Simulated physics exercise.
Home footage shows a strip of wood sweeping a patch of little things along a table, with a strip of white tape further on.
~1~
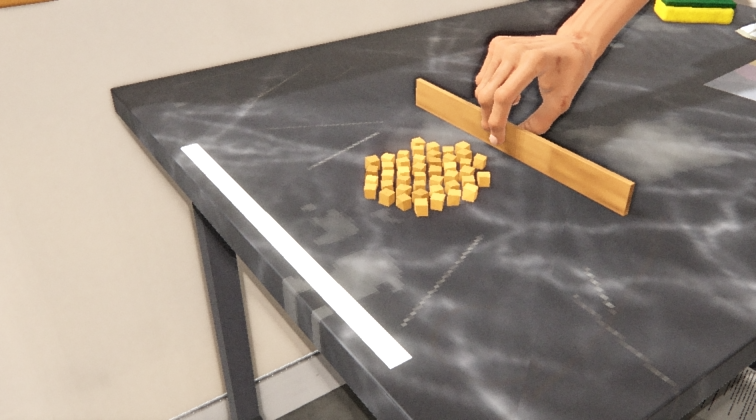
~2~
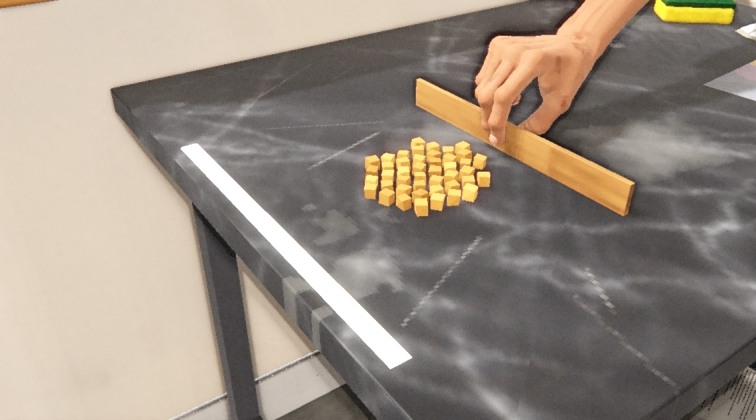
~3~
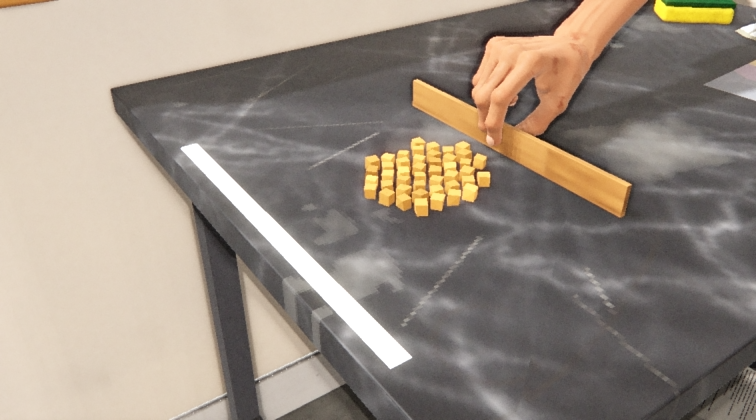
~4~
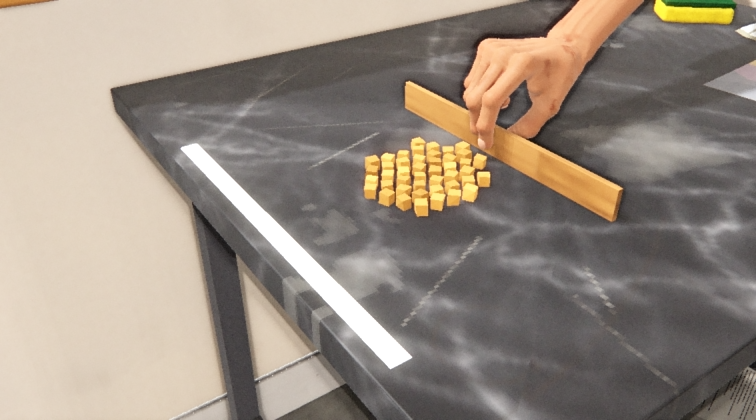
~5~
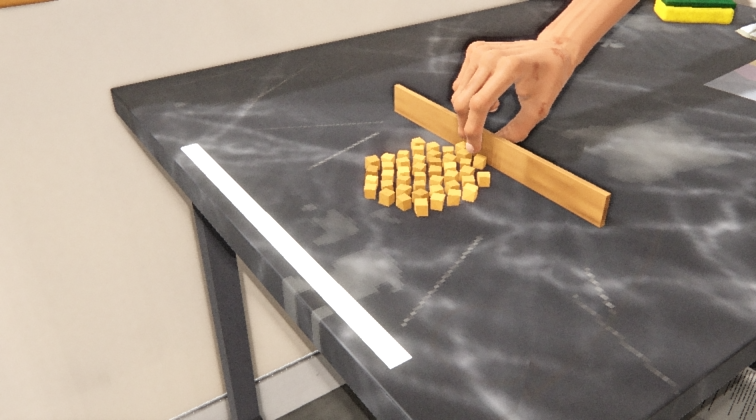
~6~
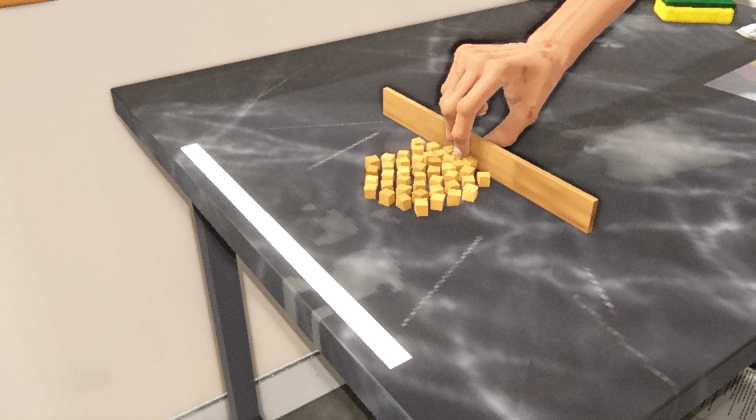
A hand slides a strip of wood across a dark table up to small tan cubes.
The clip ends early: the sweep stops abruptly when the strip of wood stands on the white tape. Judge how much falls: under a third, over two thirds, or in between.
What goes over the end tops two thirds.
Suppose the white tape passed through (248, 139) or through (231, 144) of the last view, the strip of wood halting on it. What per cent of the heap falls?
You'd see some 0 in a hundred first, and then 10 in a hundred.
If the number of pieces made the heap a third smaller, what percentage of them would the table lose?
70 % or thereabouts.
Shortly afterwards, strip of wood still moving, near (375, 167); heap all on the table, its front near (315, 220).
Next, strip of wood stopped at the white tape; heap the bulk over the edge.
In the end, strip of wood stopped at the white tape; heap the bulk over the edge.
